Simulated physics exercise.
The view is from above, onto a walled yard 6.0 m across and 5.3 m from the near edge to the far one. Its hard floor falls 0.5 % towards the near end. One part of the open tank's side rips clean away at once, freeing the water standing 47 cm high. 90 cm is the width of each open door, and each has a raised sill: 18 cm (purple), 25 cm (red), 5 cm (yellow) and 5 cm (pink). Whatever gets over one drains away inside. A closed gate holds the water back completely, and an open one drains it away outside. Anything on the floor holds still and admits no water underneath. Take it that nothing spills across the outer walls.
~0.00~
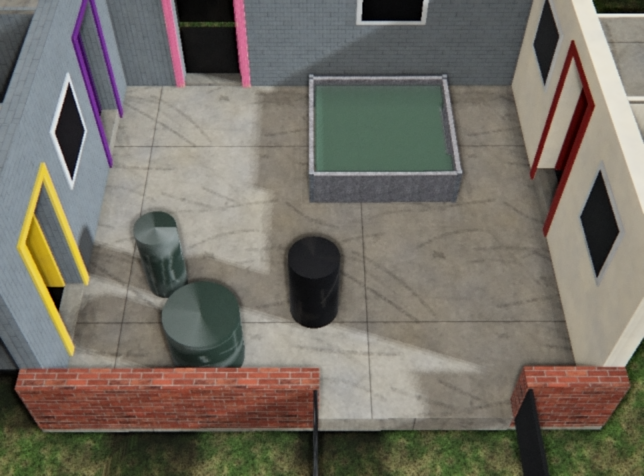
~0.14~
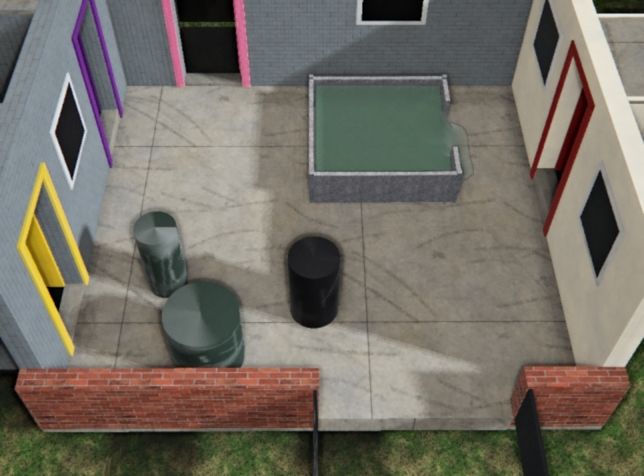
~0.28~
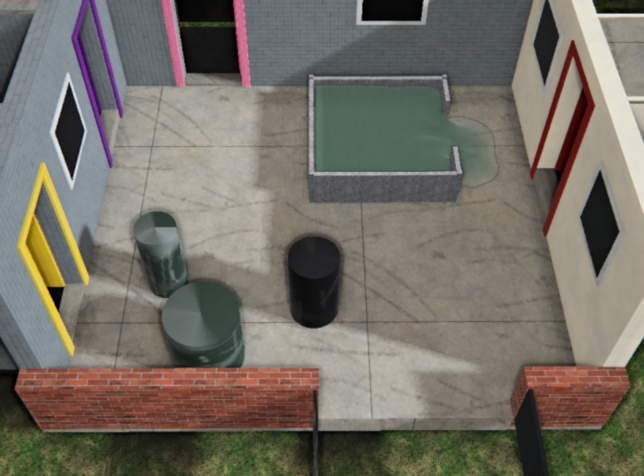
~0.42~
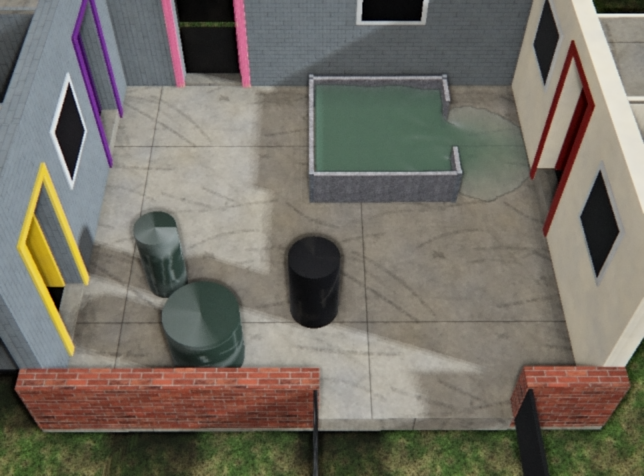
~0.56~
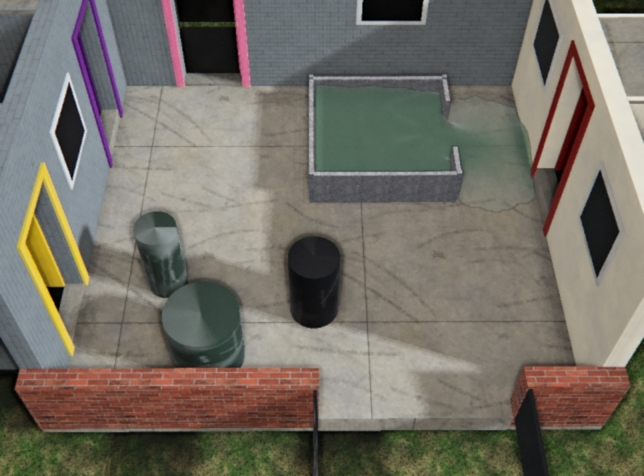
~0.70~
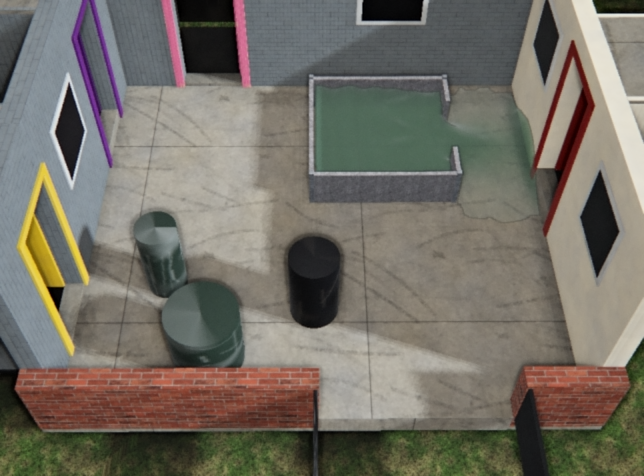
Green water pours through a gap in the tank's right side and spreads across the floor.
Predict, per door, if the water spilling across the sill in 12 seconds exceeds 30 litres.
Prediction: The purple door does not exceed 30 litres; the red door does not exceed 30 litres; the yellow door does not exceed 30 litres; the pink door does not exceed 30 litres.
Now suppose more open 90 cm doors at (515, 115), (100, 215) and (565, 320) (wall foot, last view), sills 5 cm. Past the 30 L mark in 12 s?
Result in order - more than that, not enough, not enough.
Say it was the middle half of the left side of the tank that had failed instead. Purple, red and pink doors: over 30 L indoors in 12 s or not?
Purple falls short; red falls short; pink exceeds.
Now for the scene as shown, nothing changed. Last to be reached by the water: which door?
That would be the yellow door, last of all.
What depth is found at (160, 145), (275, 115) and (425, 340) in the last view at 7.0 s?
The depths come out at 5, 2 and 4 centimetres, in the order listed.
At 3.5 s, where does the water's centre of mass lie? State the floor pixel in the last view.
Balance point at about (424, 170).
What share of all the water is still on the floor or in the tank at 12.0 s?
Remaining: Roughly 72 %.
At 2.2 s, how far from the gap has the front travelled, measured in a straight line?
About 4.2 m out.
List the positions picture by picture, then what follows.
The open tank at (381, 127) is whole and still, 47 cm deep, in the first picture.
The front is at (462, 177), 0.6 m from the gap at (446, 143); 0.2 m2 of floor is under water; 47 cm left at the back of the open tank, in the second picture.
Water pours out at (445, 145) and has run 0.8 m, to (491, 174); typically 7 cm deep outside, 47 cm at the open tank's back, in the third picture.
The front is at (527, 167), 1.2 m from the gap at (445, 144); 1.5 m2 of floor is under water; 47 cm left at the back of the open tank, in the fourth picture.
Water pours out at (446, 144) and has run 1.4 m, to (533, 193); typically 6 cm deep outside, 47 cm at the open tank's back, in the fifth picture.
Water pours out at (446, 143) and has run 1.6 m, to (537, 209); typically 7 cm deep outside, 42 cm at the open tank's back, in the sixth picture.
After 1.4 s water covers 10 % of the floor and is deepest (40 cm) near (510, 91); purple door not reached, red door 20 cm at the sill, 0 L in, yellow door not reached, pink door not reached.
After 2.2 s water covers 25 % of the floor and is deepest (34 cm) near (510, 91); purple door not reached, red door 18 cm at the sill, 0 L in, yellow door not reached, pink door not reached.
After 3.5 s water covers 45 % of the floor and is deepest (21 cm) near (511, 149); purple door not reached, red door 13 cm at the sill, 0 L in, yellow door not reached, pink door 5 cm at the sill, 0 L in.
After 7.0 s water covers 70 % of the floor and is deepest (12 cm) near (513, 158); purple door 6 cm at the sill, 0 L in, red door 9 cm at the sill, 0 L in, yellow door 2 cm at the sill, 0 L in, pink door 3 cm at the sill, 0 L in.
After 12.0 s water covers 90 % of the floor and is deepest (8 cm) near (62, 400); purple door 4 cm at the sill, 0 L in, red door 5 cm at the sill, 0 L in, yellow door 7 cm at the sill, 1 L in, pink door 2 cm at the sill, 0 L in.
